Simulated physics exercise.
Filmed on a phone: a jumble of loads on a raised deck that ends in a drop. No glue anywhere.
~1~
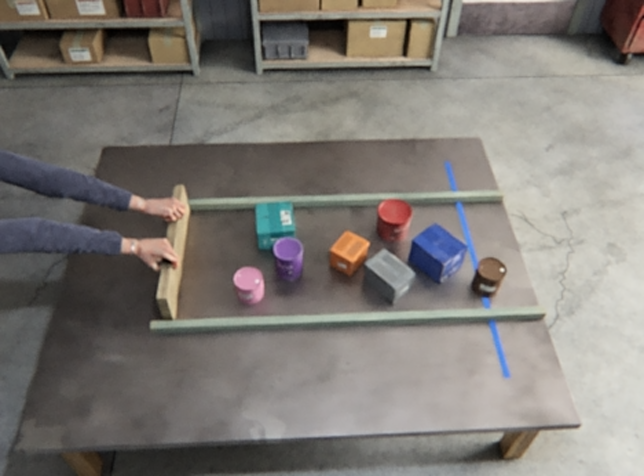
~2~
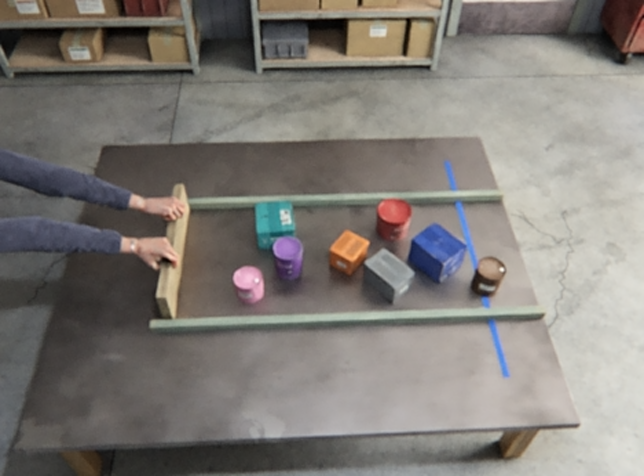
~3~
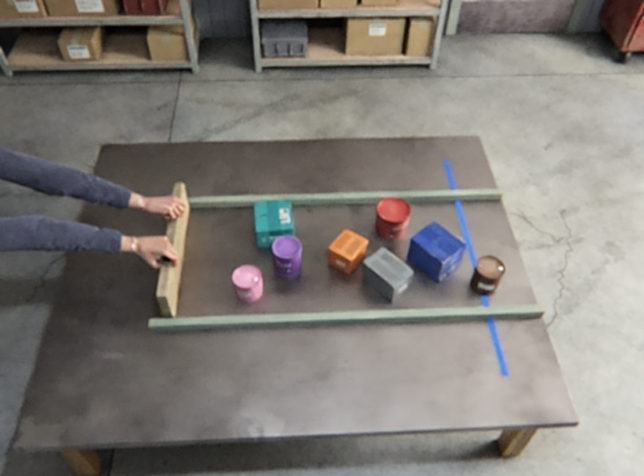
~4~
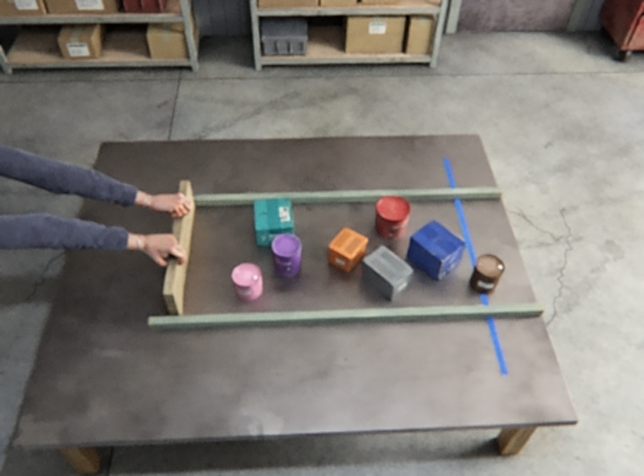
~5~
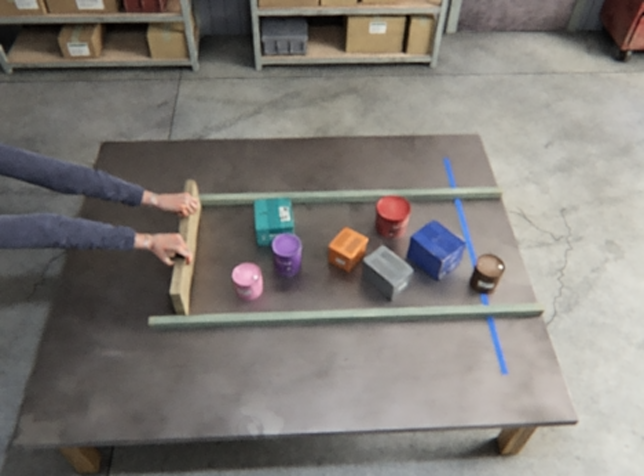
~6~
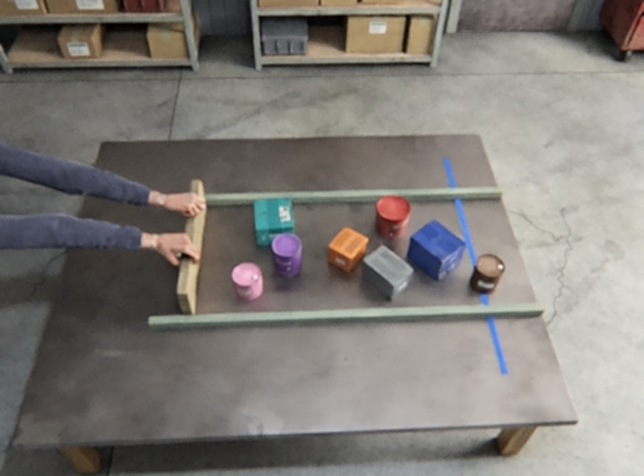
Two hands sliding a wooden plank slightly right between green rails on a table, the colourful containers ahead of it staying still.
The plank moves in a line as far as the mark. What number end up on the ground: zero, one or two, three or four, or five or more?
Outcome: The number that fall off is three or four.
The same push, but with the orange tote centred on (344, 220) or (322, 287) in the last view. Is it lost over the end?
In turn it does not fall; is kept.
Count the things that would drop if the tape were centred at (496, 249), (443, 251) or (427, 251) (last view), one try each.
The counts: 5, 0 and 0.
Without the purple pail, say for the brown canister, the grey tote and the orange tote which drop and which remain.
The brown canister drops off; the grey tote does not fall; the orange tote stays on.
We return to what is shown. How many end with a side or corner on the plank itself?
It touches 3.
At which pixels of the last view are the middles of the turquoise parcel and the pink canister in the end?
Near (483, 213) and (496, 278).
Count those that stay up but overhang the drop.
That would be 2.
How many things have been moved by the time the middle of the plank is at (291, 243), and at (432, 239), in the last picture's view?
3 and 8.
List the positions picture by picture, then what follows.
Brown canister (489, 278); blue parcel (437, 253); red pail (394, 221); plank (175, 250); tape (473, 253), in the first picture.
Blue parcel (437, 253); turquoise parcel (275, 225), in the second picture.
Red pail (392, 219); plank (174, 248), in the third picture.
Brown canister (487, 275); grey tote (387, 273), in the fourth picture.
Blue parcel (436, 250); orange tote (348, 251), in the fifth picture.
Brown canister (487, 274); blue parcel (436, 250); red pail (392, 217); plank (193, 245); tape (471, 250), in the sixth picture.
A little later, none off yet; brown canister at rest near (487, 274); blue parcel at rest near (436, 250); red pail at rest near (392, 217).
Next, none off yet; brown canister at rest near (487, 274); blue parcel at rest near (436, 250); red pail shifted a little near (403, 216).
Later still, none off yet; brown canister shifted about its own width near (510, 287); blue parcel shifted about its own width near (494, 256); red pail shifted well along near (469, 214).
When it is over, the number that fall off is three or four; down, red pail, blue parcel and brown canister.
